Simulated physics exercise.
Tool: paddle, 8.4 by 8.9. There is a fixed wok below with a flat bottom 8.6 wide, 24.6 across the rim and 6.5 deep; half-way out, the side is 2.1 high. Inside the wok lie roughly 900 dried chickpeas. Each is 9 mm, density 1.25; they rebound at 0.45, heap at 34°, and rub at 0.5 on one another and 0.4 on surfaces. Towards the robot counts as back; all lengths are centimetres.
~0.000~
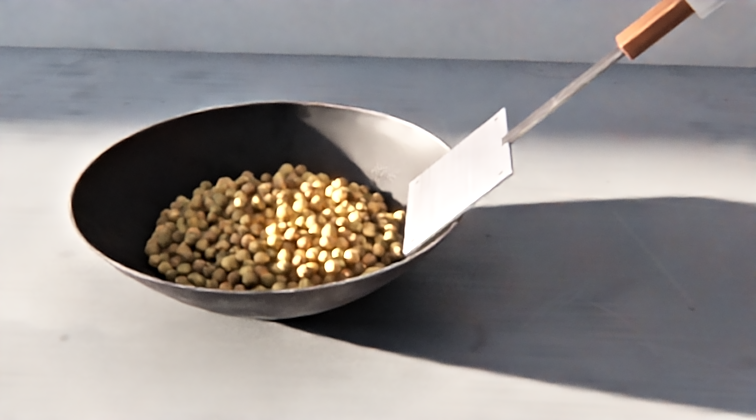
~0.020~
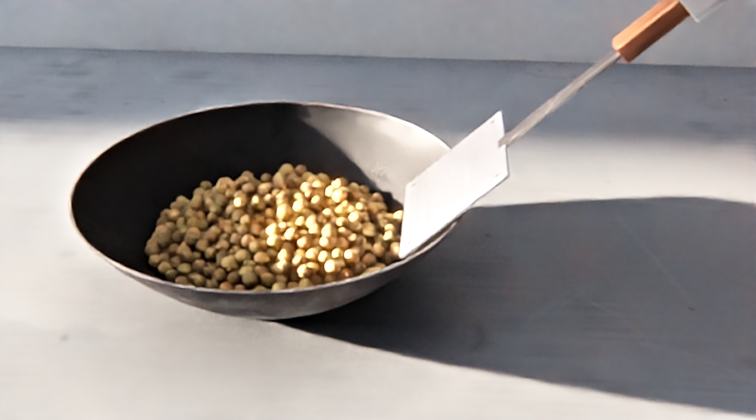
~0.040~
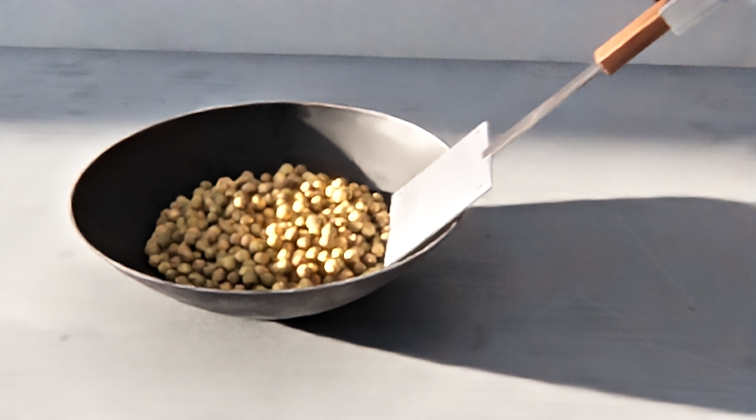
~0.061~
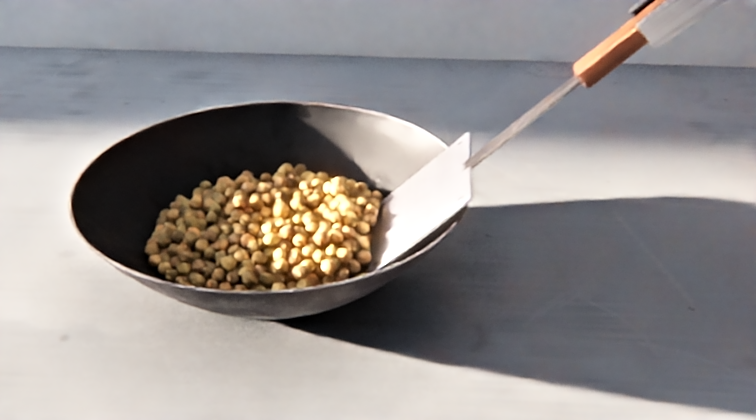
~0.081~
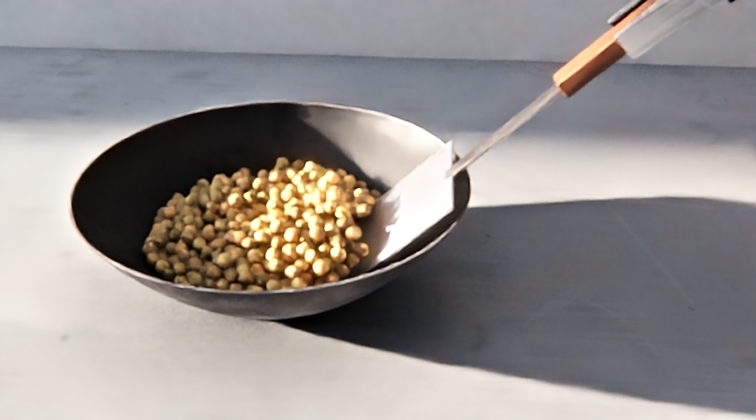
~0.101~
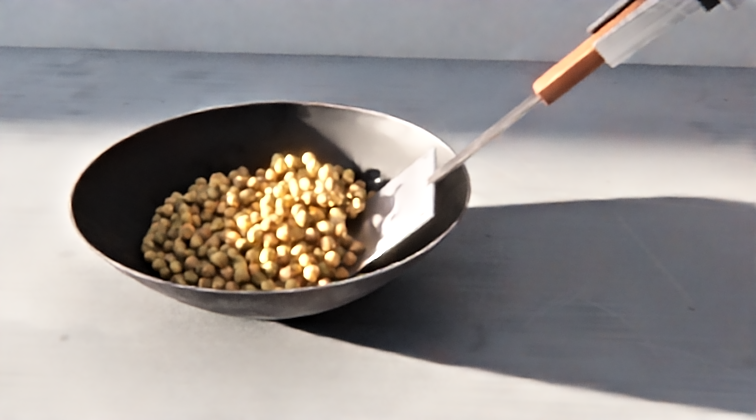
In this clip, a flat metal paddle with a wooden handle slides down and left into a dark wok of dried chickpeas on a grey surface, pushing the near edge of the pile leftward and heaping it slightly higher.
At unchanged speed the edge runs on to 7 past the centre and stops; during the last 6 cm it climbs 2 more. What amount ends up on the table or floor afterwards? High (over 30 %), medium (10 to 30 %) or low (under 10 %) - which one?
Medium, from 10 to 30 %.
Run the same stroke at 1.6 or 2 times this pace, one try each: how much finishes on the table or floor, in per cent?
35 and 45 %.
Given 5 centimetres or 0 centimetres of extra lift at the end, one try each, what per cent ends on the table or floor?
You'd get some 15 per cent with the first setting and some 15 per cent with the second.
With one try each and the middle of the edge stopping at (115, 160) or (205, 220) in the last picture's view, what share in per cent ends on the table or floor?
Respectively about 45 and 0 percent end on the table or floor.
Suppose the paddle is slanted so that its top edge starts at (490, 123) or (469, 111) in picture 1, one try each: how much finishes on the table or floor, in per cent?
I'd say near 20 per cent for the first and near 25 per cent for the second.
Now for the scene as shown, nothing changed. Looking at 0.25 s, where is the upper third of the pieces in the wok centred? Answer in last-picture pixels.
Near pixel (174, 190).
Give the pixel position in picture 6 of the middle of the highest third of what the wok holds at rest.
About (142, 191).
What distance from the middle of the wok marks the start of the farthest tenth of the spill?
I reckon it's some 25 centimetres.
After 0.17 s, sloping 44°, highest piece 7 above the table; 900 in the wok.
After 0.25 s, sloping 44°, highest piece 7 above the table; 900 in the wok.
After 0.48 s, sloping 44°, highest piece 8 above the table; 747 in the wok, 127 on the table or floor, 26 on the blade or in flight.
After 1.53 s, sloping 44°, highest piece 8 above the table; 743 in the wok, 157 on the table or floor.
In the end, 743 in the wok, 157 on the table or floor. That is 17 % on the table or floor.
